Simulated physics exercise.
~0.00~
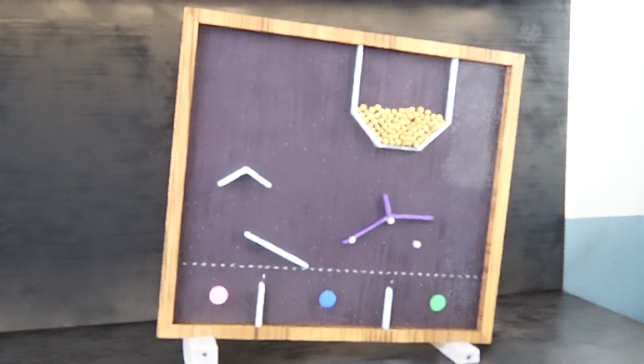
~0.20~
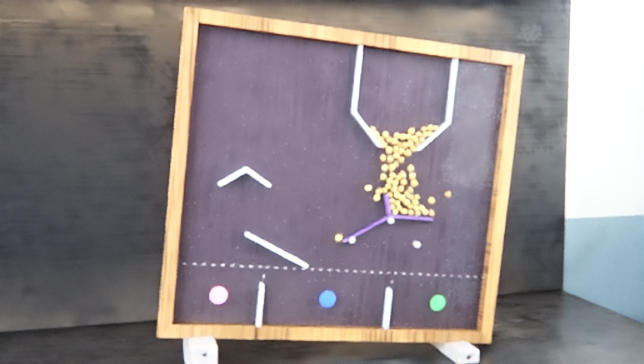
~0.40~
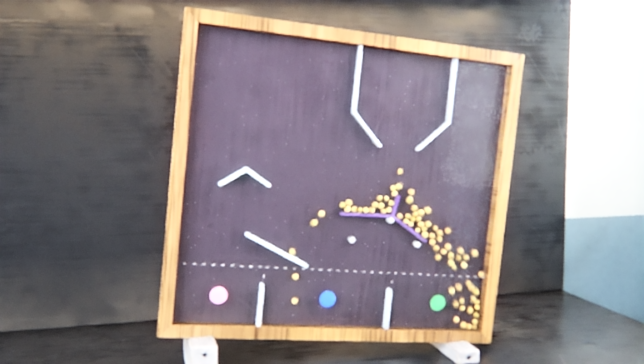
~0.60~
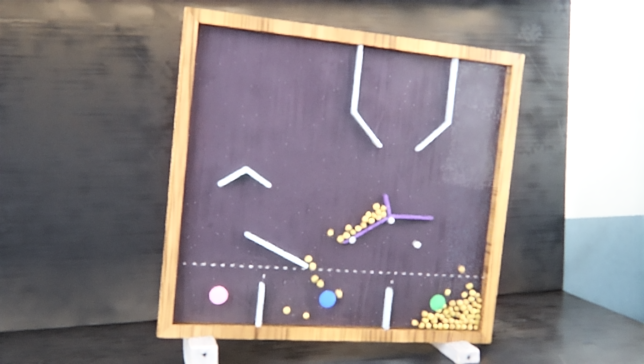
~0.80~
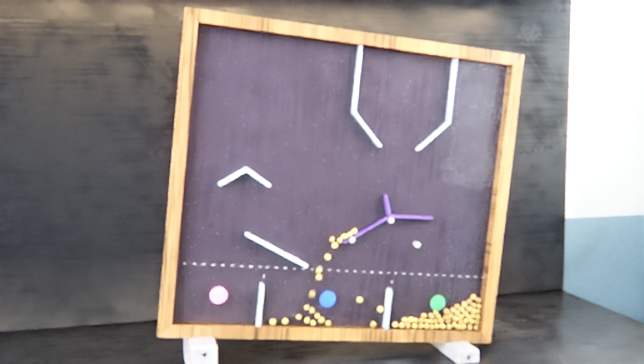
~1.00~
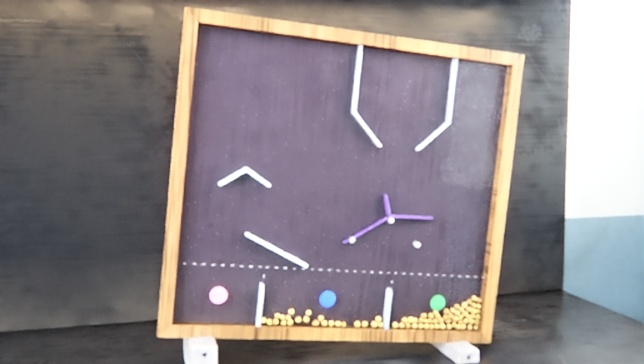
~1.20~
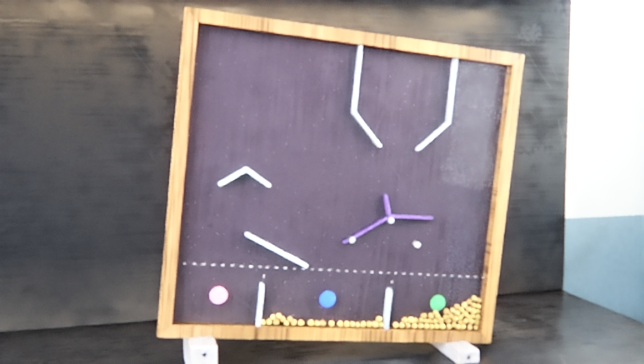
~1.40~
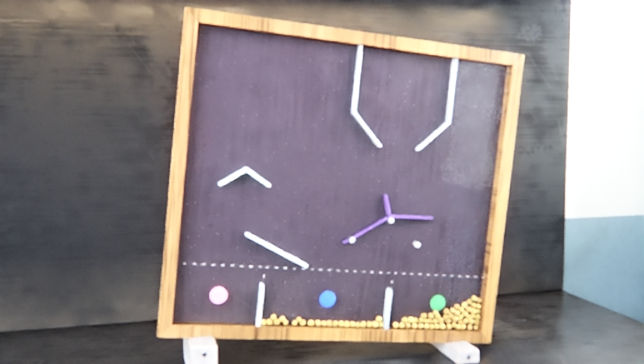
A wood-framed board drops beads onto a tilting purple rocker, and most settle by green.
